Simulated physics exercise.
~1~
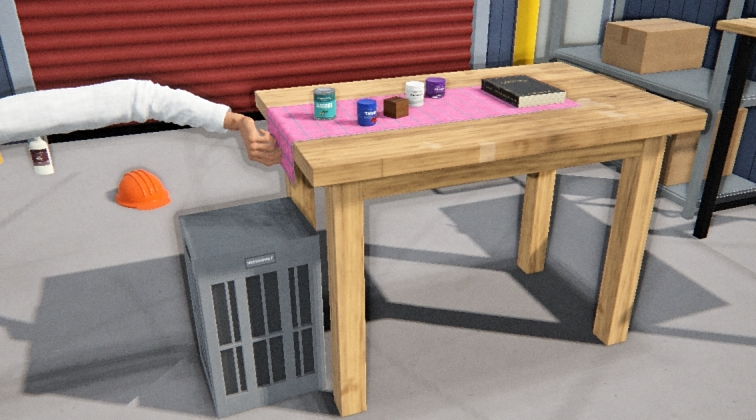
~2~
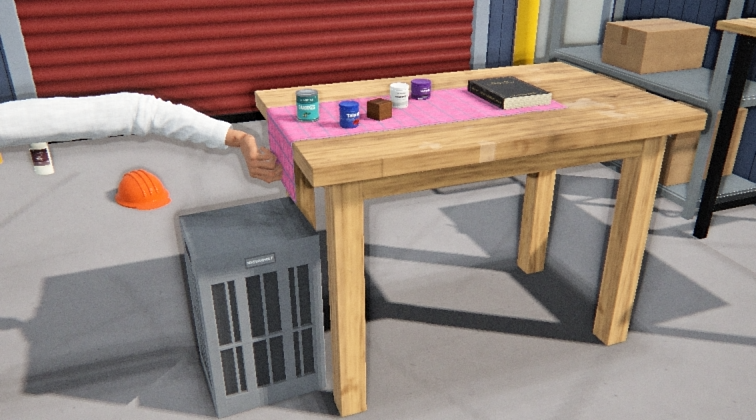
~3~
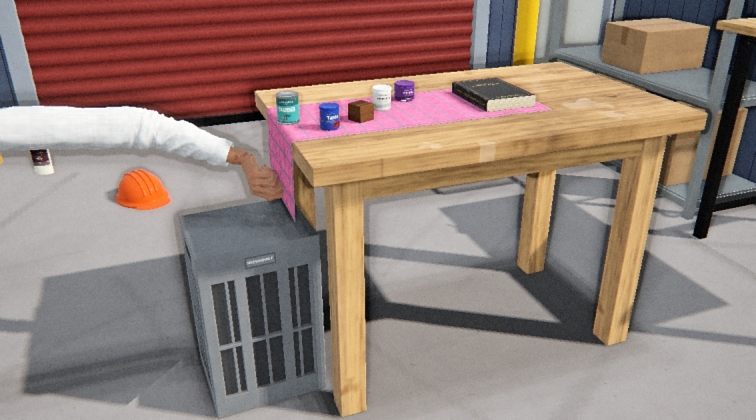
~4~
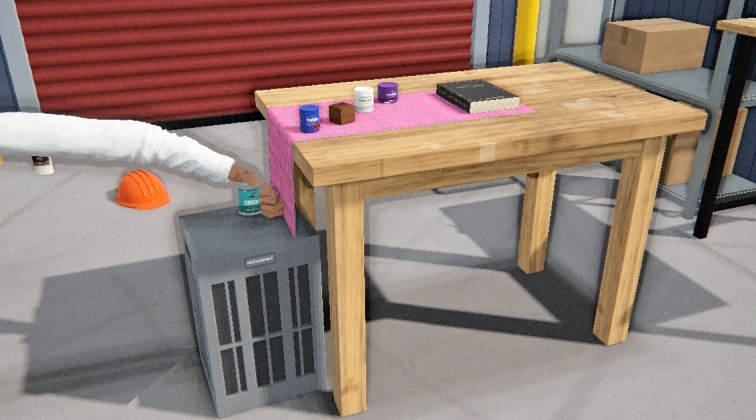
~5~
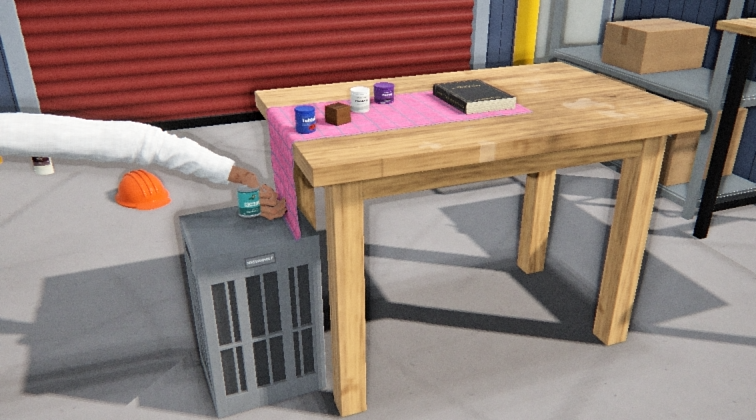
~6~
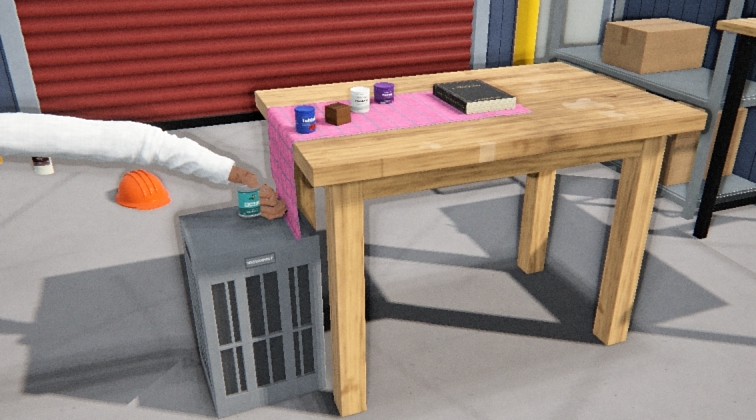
At the start, a hand in a white sleeve holds the end of a pink cloth lying on a wooden workbench, with a turquoise can, a blue pot, a brown cube, a white pot, a purple pot and a dark book on it. The hand draws the cloth left and down, and everything on it rides along toward the edge. The turquoise can, nearest the edge, then drops off onto the grey crate below. The cloth moves slightly further and stops. At the end, the can rests on the crate beside the hand, while the other things remain on the workbench.
